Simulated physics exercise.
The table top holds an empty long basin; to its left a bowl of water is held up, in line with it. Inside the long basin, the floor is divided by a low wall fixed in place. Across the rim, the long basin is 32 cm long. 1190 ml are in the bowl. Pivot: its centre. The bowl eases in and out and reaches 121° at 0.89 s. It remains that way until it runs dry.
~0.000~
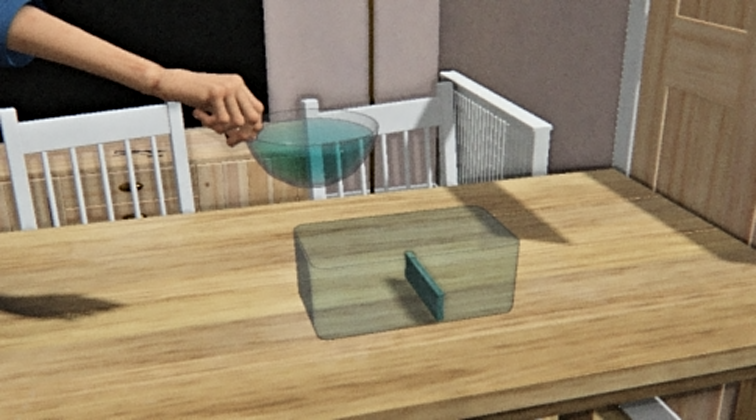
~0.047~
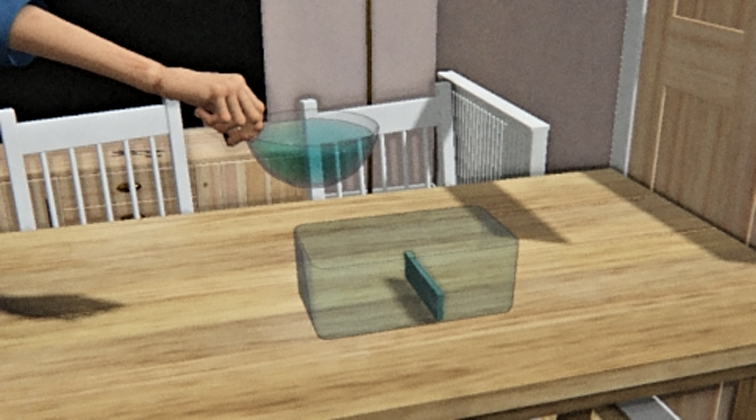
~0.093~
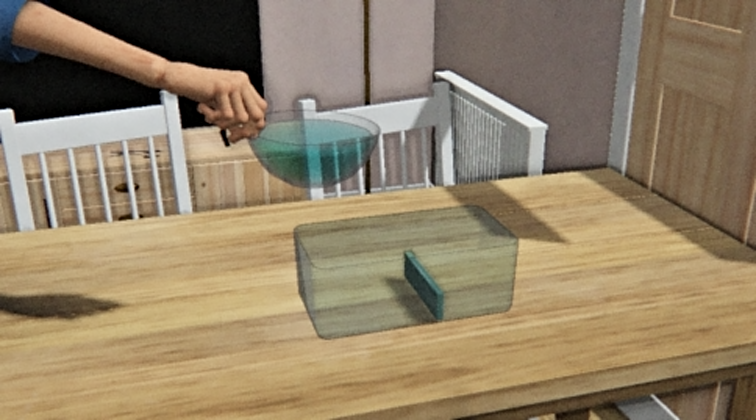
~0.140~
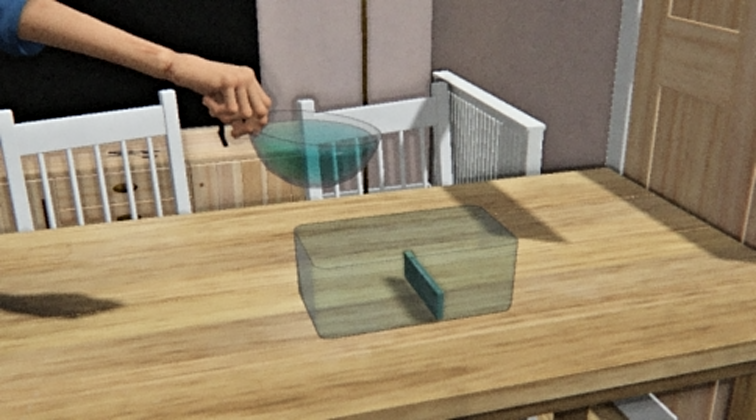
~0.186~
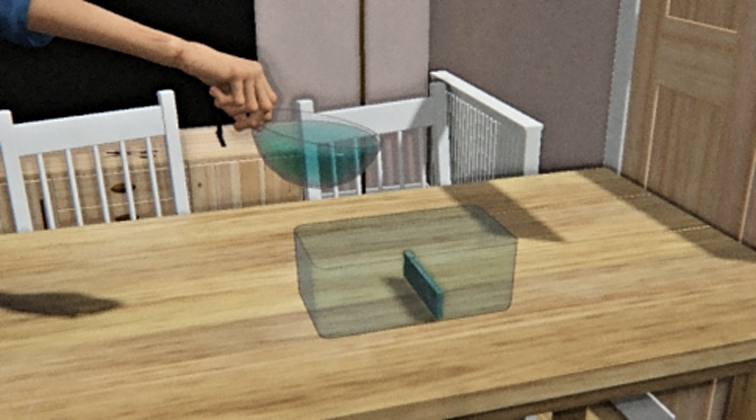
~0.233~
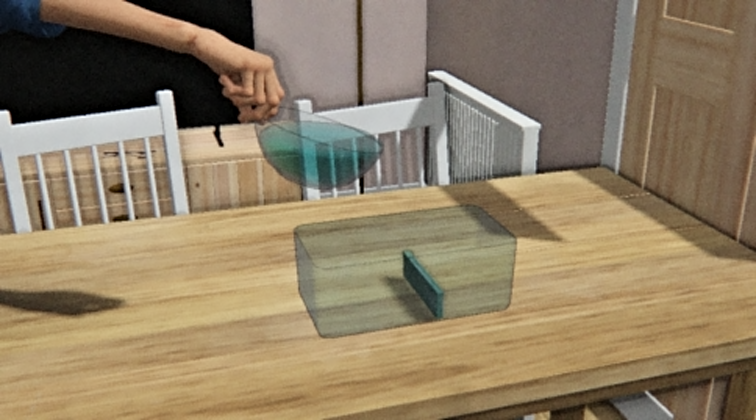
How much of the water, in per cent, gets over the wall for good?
29 %.
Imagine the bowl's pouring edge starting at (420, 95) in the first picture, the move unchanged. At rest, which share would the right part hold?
60 %.
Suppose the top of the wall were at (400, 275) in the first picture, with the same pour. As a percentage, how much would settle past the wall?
60 per cent.
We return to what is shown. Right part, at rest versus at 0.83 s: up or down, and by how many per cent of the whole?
A gain, roughly 2 percent.
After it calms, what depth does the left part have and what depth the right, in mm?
Left part: About 26 mm; right part: About 18 mm.
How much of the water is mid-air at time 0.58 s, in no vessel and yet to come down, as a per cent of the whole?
Estimate: About 38 % of all of it.
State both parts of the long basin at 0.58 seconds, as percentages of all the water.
Left: Around 24. Right: Around 24.
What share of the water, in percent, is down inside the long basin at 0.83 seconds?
Near 88 per cent of the total.
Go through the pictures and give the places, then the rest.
In the first picture, tilt 0°; pouring edge (376, 122); surface from (247, 139) to (372, 129); the long basin's rim runs from (302, 248) to (500, 224); the wall's top is at (424, 273).
In the second picture, tilt 1°; pouring edge (376, 123); surface from (248, 139) to (372, 130).
In the third picture, tilt 3°; pouring edge (377, 126); surface from (249, 138) to (372, 131).
In the fourth picture, tilt 7°; pouring edge (378, 131); surface from (252, 136) to (374, 133).
In the fifth picture, tilt 13°; pouring edge (379, 137); surface from (255, 135) to (376, 135).
In the sixth picture, tilt 19°; pouring edge (380, 145); surface from (259, 136) to (379, 139); 1 per cent is over the edge.
Then, 0.58 s in, the tilt is 88° and 13 per cent is still to pour, 25 is left of the wall and 24 right of it.
Then, 0.83 s in, the tilt is 120° and 0 per cent is still to pour, 62 is left of the wall and 27 right of it.
Then, 1.10 s in, the tilt is 121° and 0 per cent is still to pour, 64 is left of the wall and 29 right of it.
Then, 1.39 s in, the tilt is 121° and 0 per cent is still to pour, 64 is left of the wall and 29 right of it.
Finally, 64 per cent lies left of the wall, 29 right of it and 7 outside.
